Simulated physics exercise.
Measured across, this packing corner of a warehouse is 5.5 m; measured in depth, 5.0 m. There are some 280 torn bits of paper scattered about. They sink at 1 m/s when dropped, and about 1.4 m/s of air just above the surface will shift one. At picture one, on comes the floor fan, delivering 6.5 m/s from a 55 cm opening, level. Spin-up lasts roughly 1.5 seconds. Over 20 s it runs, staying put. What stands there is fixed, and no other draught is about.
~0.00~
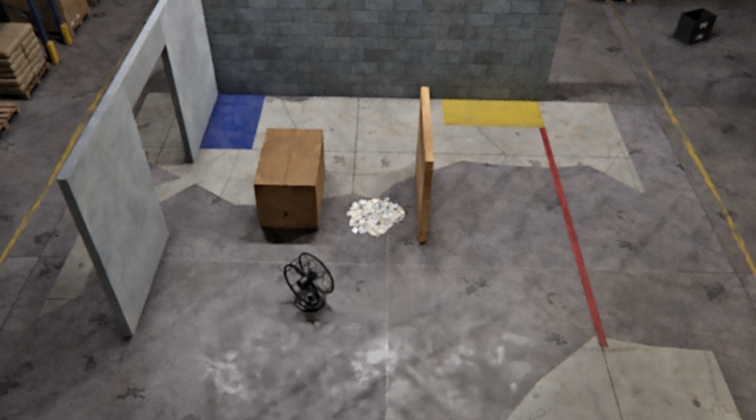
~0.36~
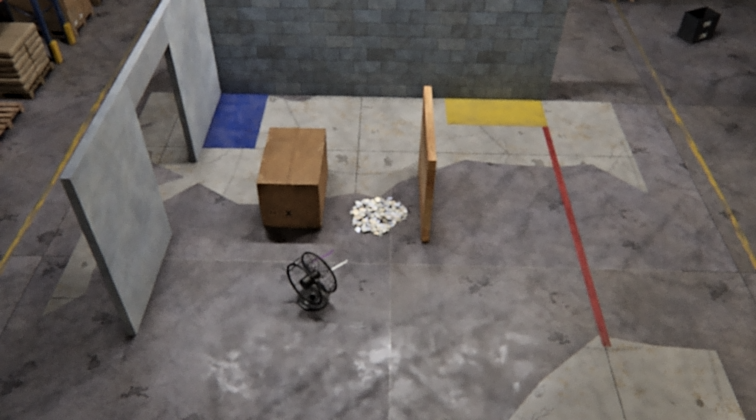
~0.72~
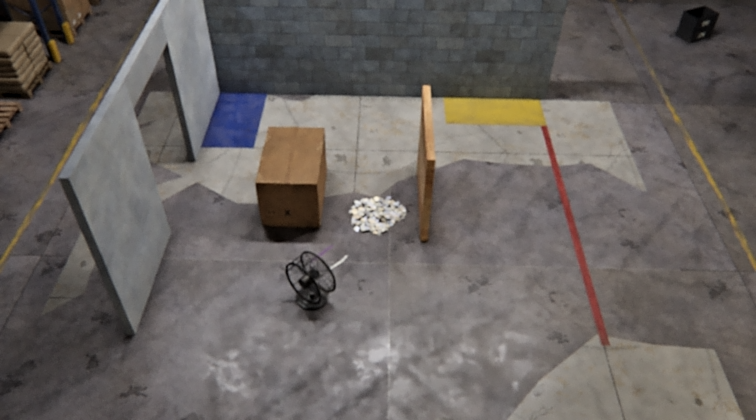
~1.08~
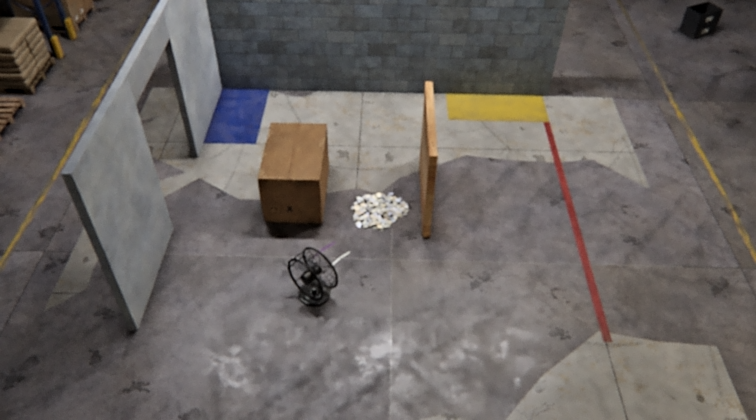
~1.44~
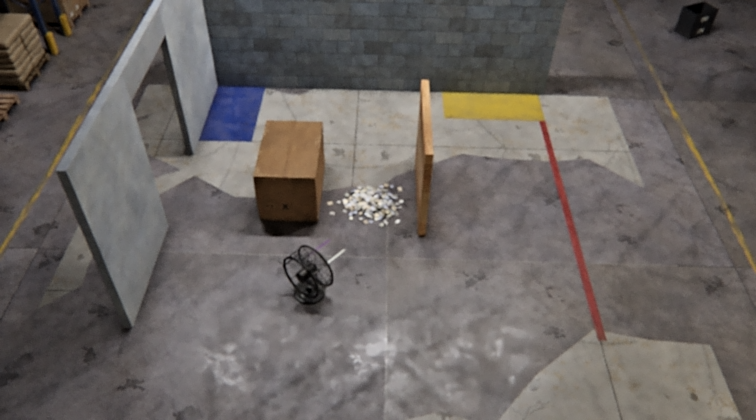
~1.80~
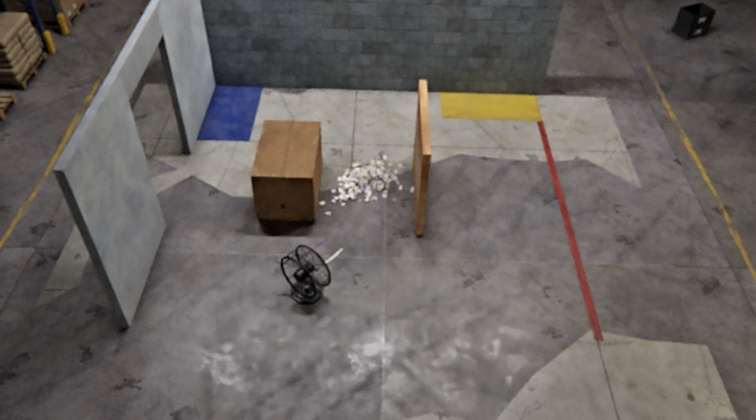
In a warehouse corner, a black floor fan faced a pile of torn white paper bits between a large carton and a screen; the pile sat still, then spread and shifted back toward the wall.
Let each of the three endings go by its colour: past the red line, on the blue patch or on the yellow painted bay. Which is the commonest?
The colour with the most is blue.
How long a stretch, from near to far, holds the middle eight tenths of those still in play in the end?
I'd put it at around 1.6 m.
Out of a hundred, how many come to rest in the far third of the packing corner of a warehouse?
Something close to 90 % ends up there.
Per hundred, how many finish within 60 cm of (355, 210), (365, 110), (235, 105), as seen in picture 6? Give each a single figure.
Estimates in listed order: 0 %; 15 %; 40 %.
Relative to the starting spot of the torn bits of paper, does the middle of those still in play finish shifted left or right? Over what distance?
Leftward, some 2.6 m.
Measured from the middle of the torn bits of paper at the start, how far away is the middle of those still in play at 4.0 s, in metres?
Around 2.4 m away.
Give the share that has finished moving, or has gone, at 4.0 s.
1 %.
After 4.0 s the count stands so, 6 % are on the blue patch, 0 % past the red line and 1 % on the yellow painted bay; the middle of those still in play is near (350, 105).
After 6.4 s the count stands so, 40 % are on the blue patch, 1 % past the red line and 1 % on the yellow painted bay; the middle of those still in play is near (341, 102).
After 11.0 s the count stands so, 52 % are on the blue patch, 1 % past the red line and 1 % on the yellow painted bay; the middle of those still in play is near (252, 96).
After 20.0 s, at the end, 56 % are on the blue patch, 1 % past the red line and 1 % on the yellow painted bay; the middle of those still in play is near (226, 96).
